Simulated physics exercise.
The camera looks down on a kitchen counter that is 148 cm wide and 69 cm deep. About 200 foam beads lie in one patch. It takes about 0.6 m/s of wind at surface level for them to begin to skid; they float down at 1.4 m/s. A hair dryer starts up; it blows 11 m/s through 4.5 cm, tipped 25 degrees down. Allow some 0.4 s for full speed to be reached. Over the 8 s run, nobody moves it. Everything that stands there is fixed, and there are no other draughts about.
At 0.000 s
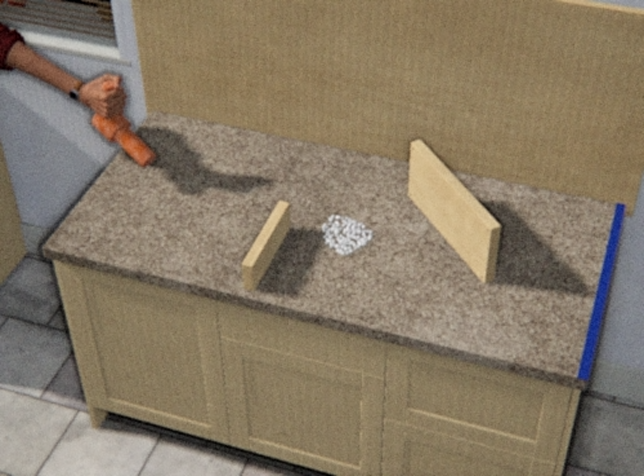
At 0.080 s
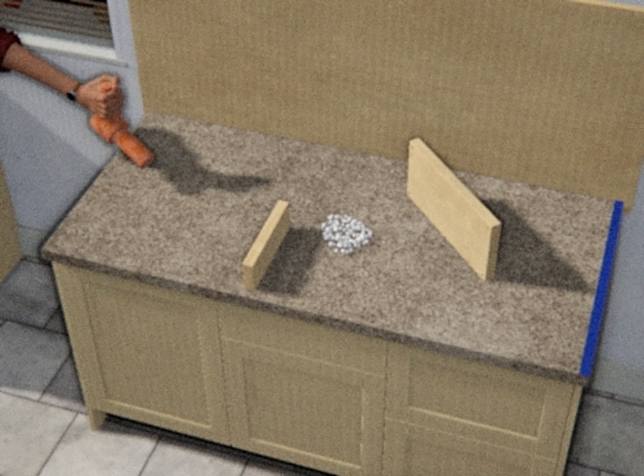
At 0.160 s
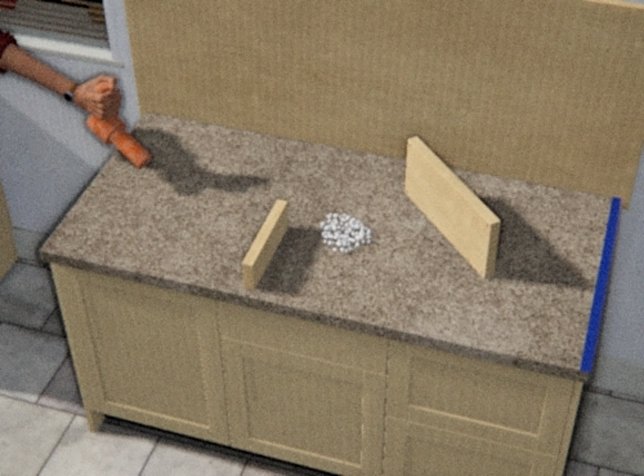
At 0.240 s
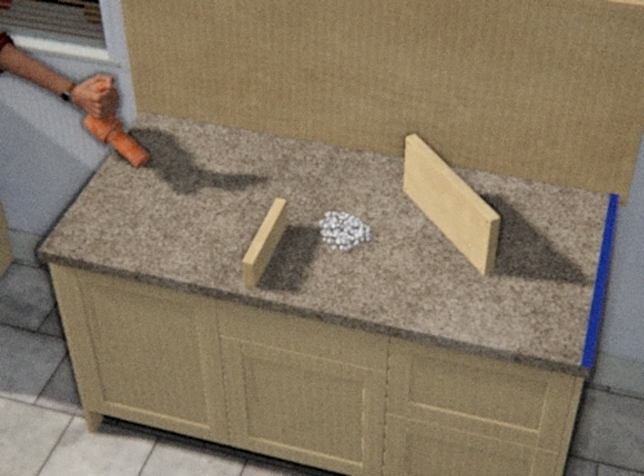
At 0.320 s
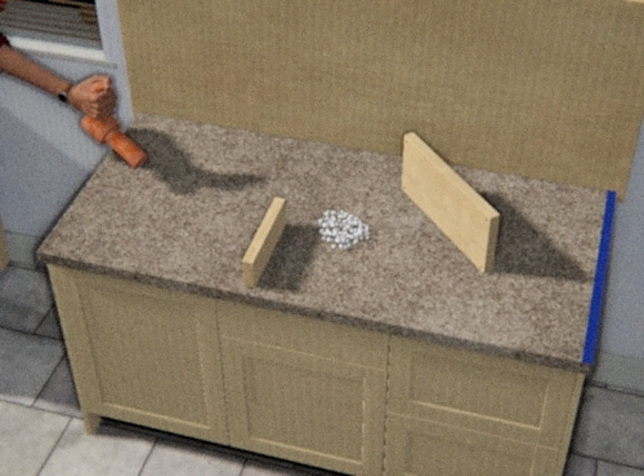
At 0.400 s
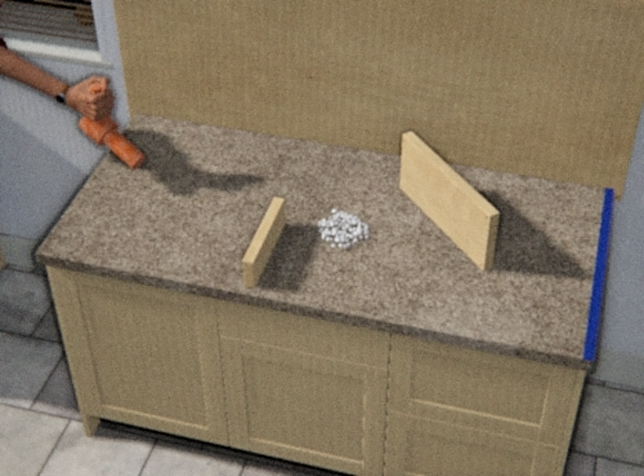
A hand holds an orange dryer over a counter where white beads lie almost still.
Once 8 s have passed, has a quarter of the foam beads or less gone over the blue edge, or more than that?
A quarter or less has gone.
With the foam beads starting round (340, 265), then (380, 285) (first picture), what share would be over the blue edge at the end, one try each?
First try about 0 per cent, second about 0 per cent.
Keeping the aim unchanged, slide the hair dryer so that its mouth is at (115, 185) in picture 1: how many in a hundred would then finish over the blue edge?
Then around 0 percent.
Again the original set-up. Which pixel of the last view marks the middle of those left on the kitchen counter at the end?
Look near pixel (462, 272) of the last view.
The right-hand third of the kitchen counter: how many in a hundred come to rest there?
Roughly 50 in a hundred.
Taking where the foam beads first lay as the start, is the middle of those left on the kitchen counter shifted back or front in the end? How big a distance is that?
It has moved to the near edge by around 5 cm.
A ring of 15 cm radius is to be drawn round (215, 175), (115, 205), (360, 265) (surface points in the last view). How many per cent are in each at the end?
First spot near 0 %, second near 0 %, third near 40 %.
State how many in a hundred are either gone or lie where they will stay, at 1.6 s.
About 30 per cent.
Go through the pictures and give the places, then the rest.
The middle of the foam beads is near (348, 236), none has stirred yet and the mouth of the hair dryer is at (149, 161), in the first picture.
The middle of the foam beads is near (348, 234), none has stirred yet and the blue edge is centred on (608, 282), in the second picture.
The middle of the foam beads is near (347, 233), none has stirred yet, the top of a board is at (266, 231) and the top of a board is at (452, 178), in the third picture.
The middle of the foam beads is near (346, 231) and none has stirred yet, in the fourth picture.
The middle of the foam beads is near (345, 230) and none has stirred yet, in the fifth picture.
The middle of the foam beads is near (344, 229) and about 1 % have left their places, in the sixth picture.
After 1.6 s, 0 % are over the blue edge; the middle of those still in play is near (358, 241); 28 % have settled or left.
After 2.6 s, 0 % are over the blue edge; the middle of those still in play is near (358, 241); 41 % have settled or left.
After 4.4 s, 0 % are over the blue edge; the middle of those still in play is near (402, 253); 44 % have settled or left.
After 8.0 s, at the end, 0 % are over the blue edge; the middle of those still in play is near (462, 272).
